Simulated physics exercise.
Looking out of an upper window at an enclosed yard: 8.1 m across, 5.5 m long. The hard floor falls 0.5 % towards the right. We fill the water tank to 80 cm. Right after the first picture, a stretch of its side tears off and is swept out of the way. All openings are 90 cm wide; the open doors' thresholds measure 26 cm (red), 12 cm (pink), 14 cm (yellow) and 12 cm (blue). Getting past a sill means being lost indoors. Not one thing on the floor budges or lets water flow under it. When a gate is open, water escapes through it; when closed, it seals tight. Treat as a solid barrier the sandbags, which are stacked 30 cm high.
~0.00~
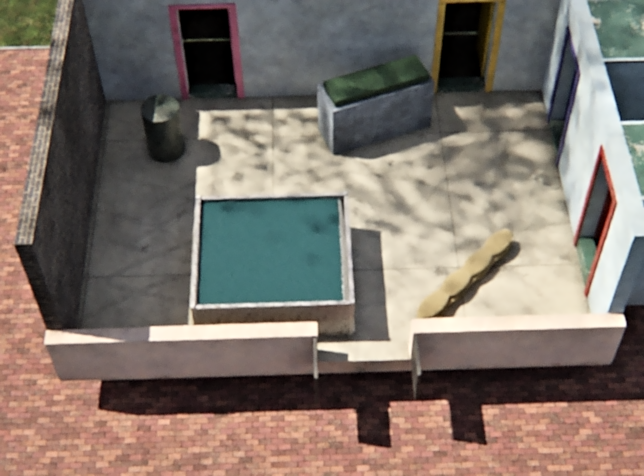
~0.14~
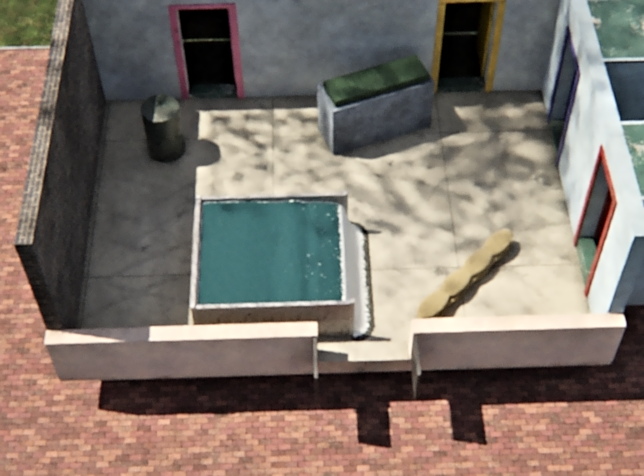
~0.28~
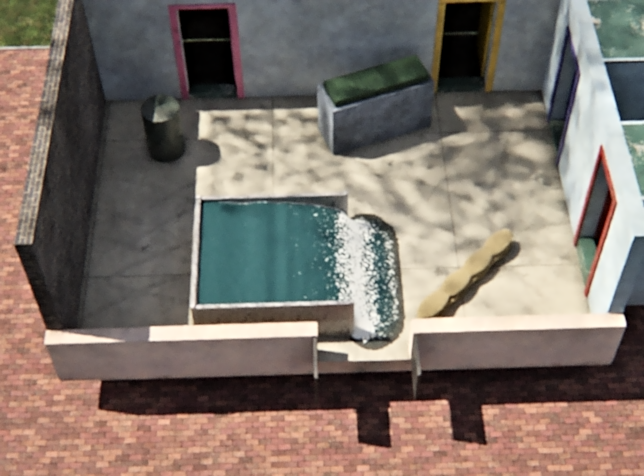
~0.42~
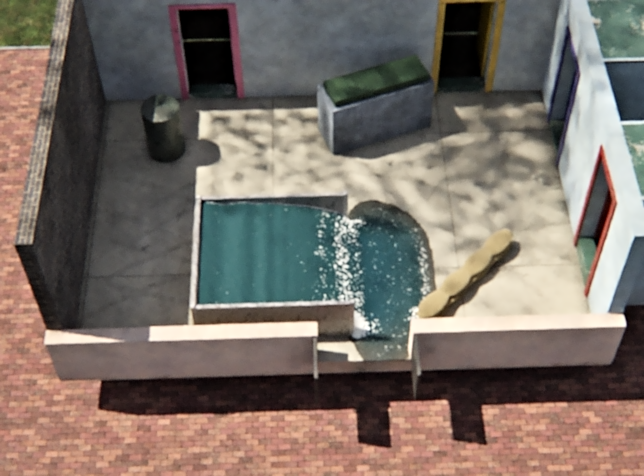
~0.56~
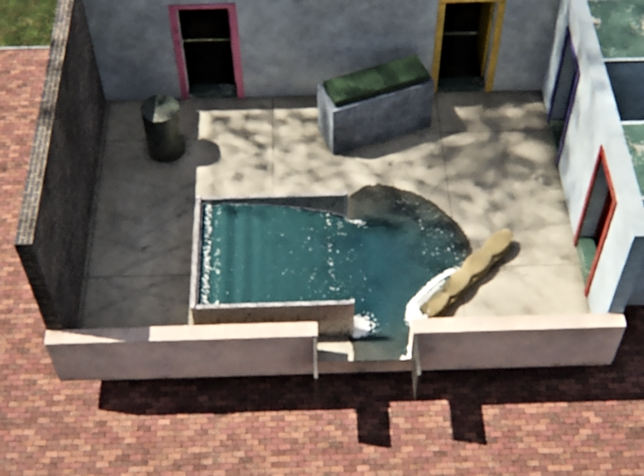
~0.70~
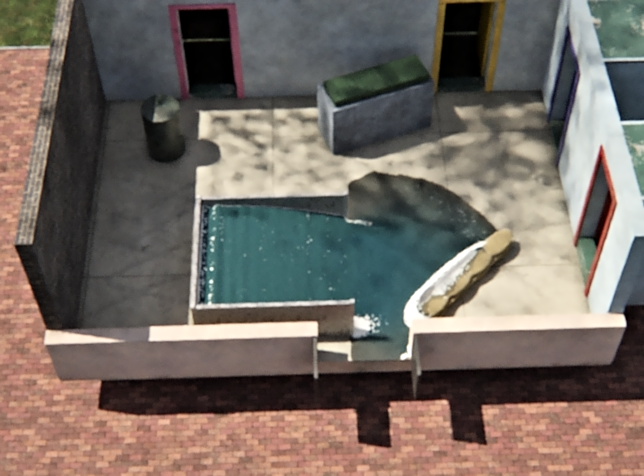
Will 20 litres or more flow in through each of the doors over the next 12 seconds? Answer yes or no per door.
Red door: No, pink door: No, yellow door: Yes, blue door: Yes.
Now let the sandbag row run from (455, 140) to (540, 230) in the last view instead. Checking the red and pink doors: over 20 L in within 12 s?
Result: Red door beyond the limit; pink door inside the limit.
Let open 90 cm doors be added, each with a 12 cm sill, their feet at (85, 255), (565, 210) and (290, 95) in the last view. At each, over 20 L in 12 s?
Check each in turn: The first fails, the second succeeds, the third fails.
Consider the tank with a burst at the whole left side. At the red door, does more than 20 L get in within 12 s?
Measured against that limit, the red door stays within it.
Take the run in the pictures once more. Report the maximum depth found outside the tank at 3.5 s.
I'd put it at close to 42 cm.
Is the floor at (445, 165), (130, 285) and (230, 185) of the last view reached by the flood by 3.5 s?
In turn: Flooded, not reached, still dry.
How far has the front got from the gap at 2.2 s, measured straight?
Distance: Approx. 5.6 m.
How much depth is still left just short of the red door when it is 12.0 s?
About 10.5 cm deep.
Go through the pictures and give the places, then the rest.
The water tank at (273, 251) is whole and still, 80 cm deep, in the first frame.
The front is at a hidden place, 1.1 m from the gap at (347, 270); 0.6 m2 of floor is under water; 80 cm left at the back of the water tank, in the second frame.
The front is at (373, 219), 1.3 m from the gap at (347, 271); 1.8 m2 of floor is under water; 80 cm left at the back of the water tank, in the third frame.
The front is at (394, 210), 1.7 m from the gap at (347, 272); 3.4 m2 of floor is under water; 79 cm left at the back of the water tank, in the fourth frame.
Water pours out at (347, 272) and has run 2.1 m, to (449, 222); typically 12 cm deep outside, 70 cm at the water tank's back, in the fifth frame.
Water pours out at (347, 272) and has run 2.6 m, to (494, 235); typically 11 cm deep outside, 67 cm at the water tank's back, in the sixth frame.
After 1.4 s water covers 35 % of the floor and is deepest (48 cm) near (422, 306); red door not reached, pink door not reached, yellow door not reached, blue door not reached.
After 2.2 s water covers 45 % of the floor and is deepest (60 cm) near (536, 93); red door 25 cm at the sill, 0 L in, pink door not reached, yellow door not reached, blue door 27 cm at the sill, 29 L in.
After 3.5 s water covers 50 % of the floor and is deepest (42 cm) near (514, 129); red door 19 cm at the sill, 1 L in, pink door not reached, yellow door 27 cm at the sill, 33 L in, blue door 27 cm at the sill, 107 L in.
After 7.0 s water covers 80 % of the floor and is deepest (18 cm) near (421, 110); red door 15 cm at the sill, 1 L in, pink door 2 cm at the sill, 0 L in, yellow door 17 cm at the sill, 186 L in, blue door 17 cm at the sill, 287 L in.
After 12.0 s water covers 95 % of the floor and is deepest (13 cm) near (496, 267); red door 11 cm at the sill, 1 L in, pink door 8 cm at the sill, 0 L in, yellow door 8 cm at the sill, 190 L in, blue door 9 cm at the sill, 299 L in.
